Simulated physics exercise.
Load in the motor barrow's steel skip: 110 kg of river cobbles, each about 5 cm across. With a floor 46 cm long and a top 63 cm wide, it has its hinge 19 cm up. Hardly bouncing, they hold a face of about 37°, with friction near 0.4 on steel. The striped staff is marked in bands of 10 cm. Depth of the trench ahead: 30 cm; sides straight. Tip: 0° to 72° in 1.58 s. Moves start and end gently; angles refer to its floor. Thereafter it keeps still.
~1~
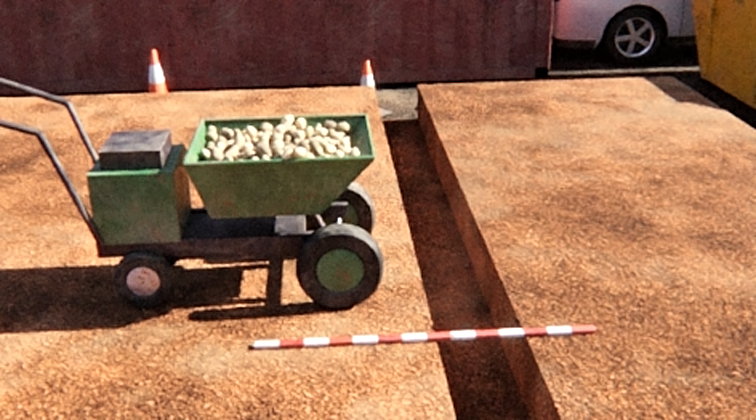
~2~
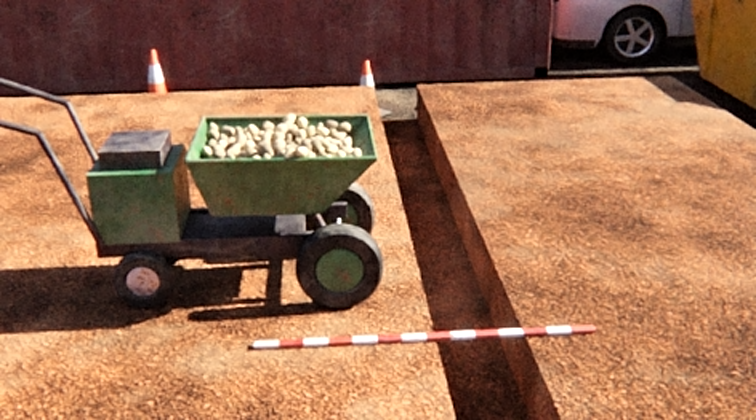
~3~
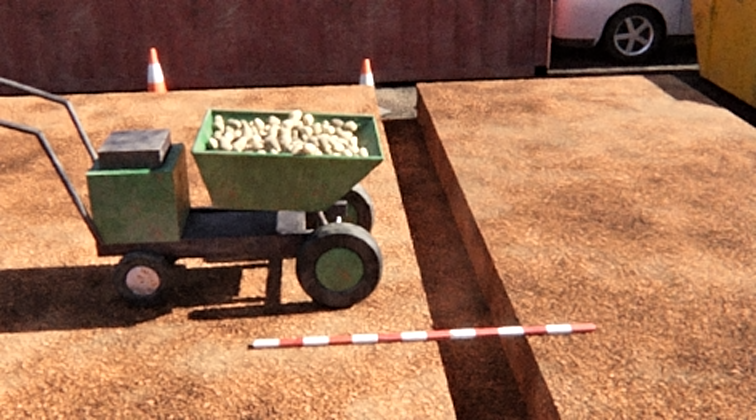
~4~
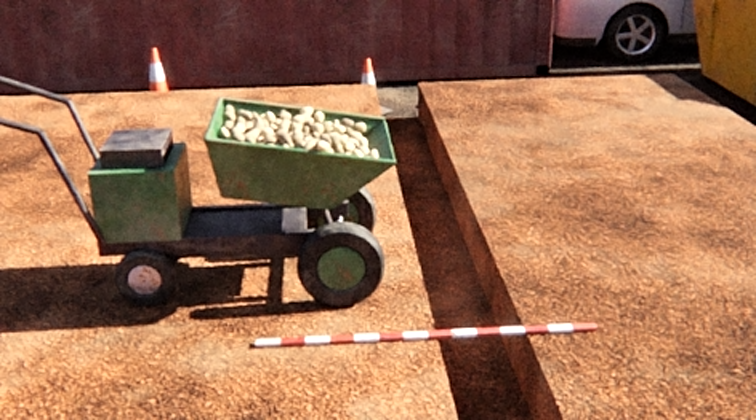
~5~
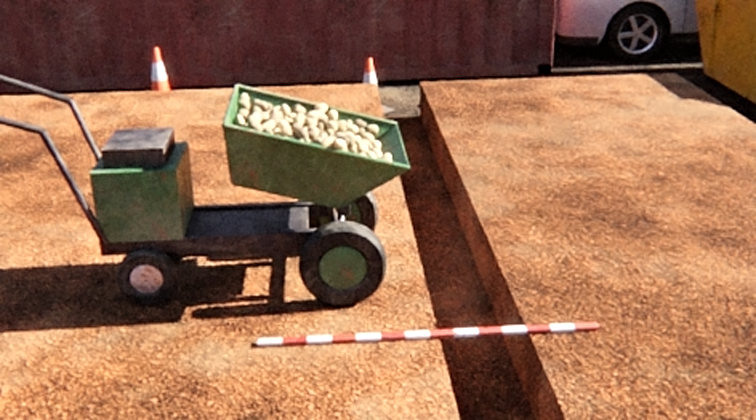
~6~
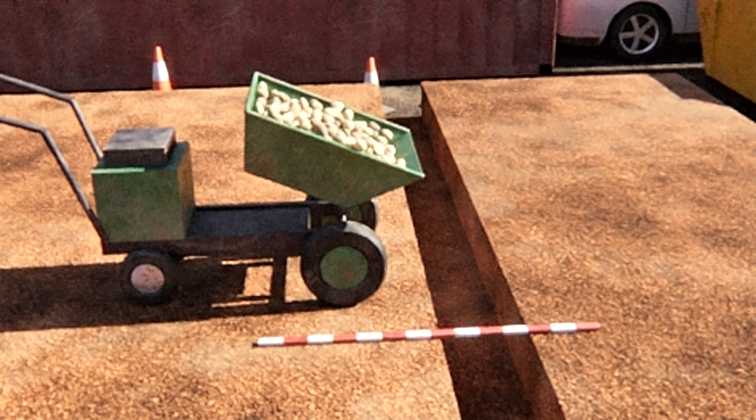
On a patch of brown, gritty ground beside a narrow trench, a small green motor barrow stood still while its skip, loaded with pale stones, slowly tilted toward the trench on the right.
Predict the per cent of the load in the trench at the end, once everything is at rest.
Near 68 per cent.
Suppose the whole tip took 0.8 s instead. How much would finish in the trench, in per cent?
50 per cent.
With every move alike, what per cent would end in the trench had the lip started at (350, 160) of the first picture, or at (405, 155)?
That gives roughly 95 per cent and roughly 35 per cent.
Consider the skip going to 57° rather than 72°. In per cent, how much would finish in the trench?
Roughly 65% would end there.
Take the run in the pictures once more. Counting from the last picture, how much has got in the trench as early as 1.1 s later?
Some 40 per cent.
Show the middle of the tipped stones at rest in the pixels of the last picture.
In the last view, about (486, 307).
Then, 0.6 s after the last picture the floor is at 61°, 99 % in the skip, 1 % in the trench; the foremost stones are at (469, 216).
Then, 1.1 s after the last picture the floor is at 72°, 39 % in the skip, 39 % in the trench, 22 % past the trench; the foremost stones are at (572, 253).
Then, 1.4 s after the last picture the floor is at 72°, 11 % in the skip, 56 % in the trench, 33 % past the trench; the foremost stones are at (644, 262).
Then, 3.4 s after the last picture the floor is at 72°, 0 % in the skip, 68 % in the trench, 32 % past the trench; the foremost stones are at (667, 252).
